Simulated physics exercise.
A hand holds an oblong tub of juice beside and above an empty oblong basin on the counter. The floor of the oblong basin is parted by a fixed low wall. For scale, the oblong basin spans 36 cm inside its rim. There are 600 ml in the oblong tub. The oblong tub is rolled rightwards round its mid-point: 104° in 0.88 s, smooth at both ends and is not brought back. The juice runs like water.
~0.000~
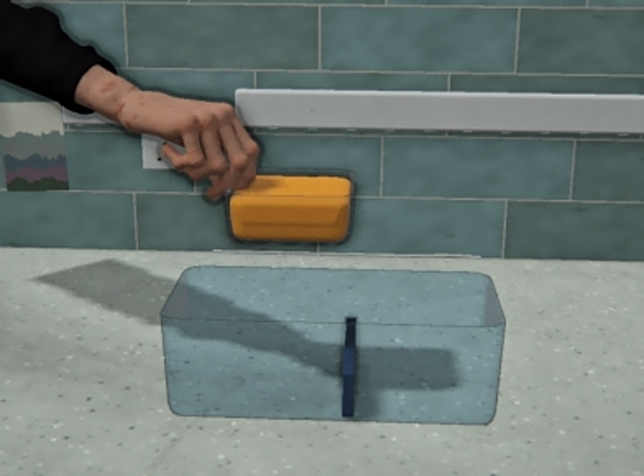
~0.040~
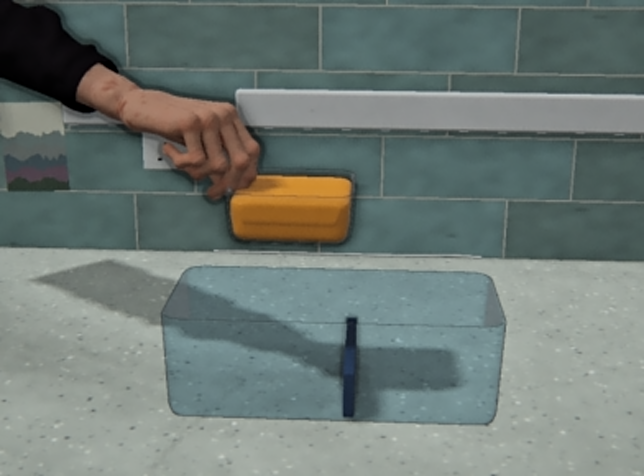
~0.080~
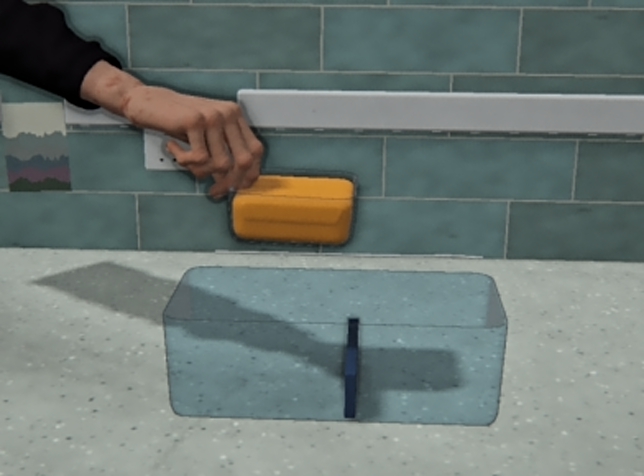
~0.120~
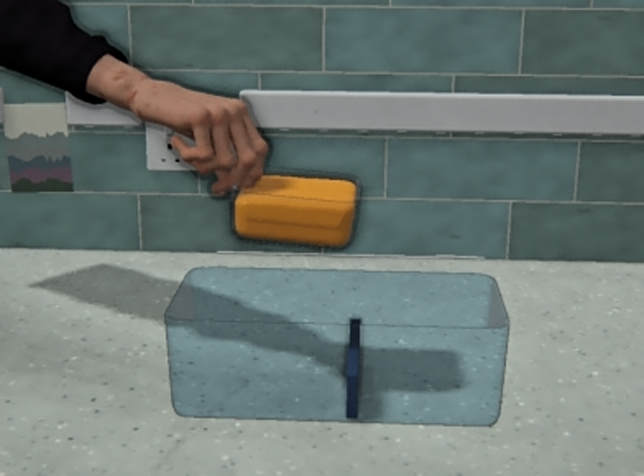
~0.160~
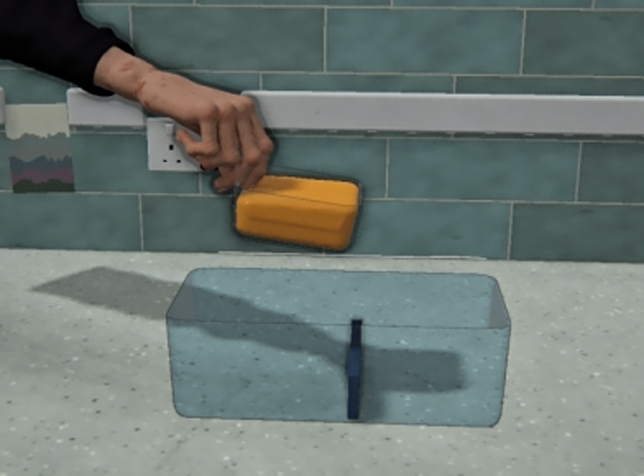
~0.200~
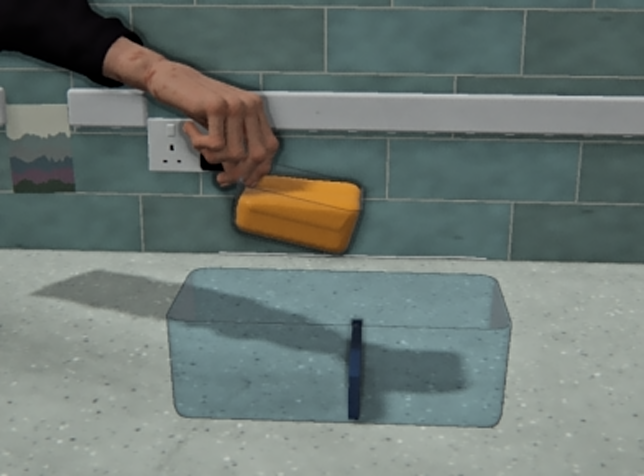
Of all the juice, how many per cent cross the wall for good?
Roughly 85 per cent is past the wall.
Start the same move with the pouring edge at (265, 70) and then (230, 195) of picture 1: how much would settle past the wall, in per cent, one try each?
In turn about 35 and 0 per cent.
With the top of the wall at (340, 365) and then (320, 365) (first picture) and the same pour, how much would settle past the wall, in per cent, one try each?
First 80, then 90 per cent.
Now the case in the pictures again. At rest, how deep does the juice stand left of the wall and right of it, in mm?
Some 2 mm on the left and 22 mm on the right.
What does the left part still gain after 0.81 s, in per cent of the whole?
About 7 per cent.
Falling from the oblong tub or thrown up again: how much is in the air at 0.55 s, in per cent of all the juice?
About 38 per cent.
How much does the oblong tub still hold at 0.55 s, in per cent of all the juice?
Near 28 in a hundred.
By 0.55 s the tilt is 73° and 28 per cent is still to pour, 0 is left of the wall and 33 right of it.
By 0.81 s the tilt is 103° and 4 per cent is still to pour, 7 is left of the wall and 86 right of it.
By 1.09 s the tilt is 104° and 0 per cent is still to pour, 14 is left of the wall and 85 right of it.
By 1.38 s the tilt is 104° and 0 per cent is still to pour, 14 is left of the wall and 85 right of it.
At rest 14 per cent lies left of the wall, 85 right of it and 1 outside.
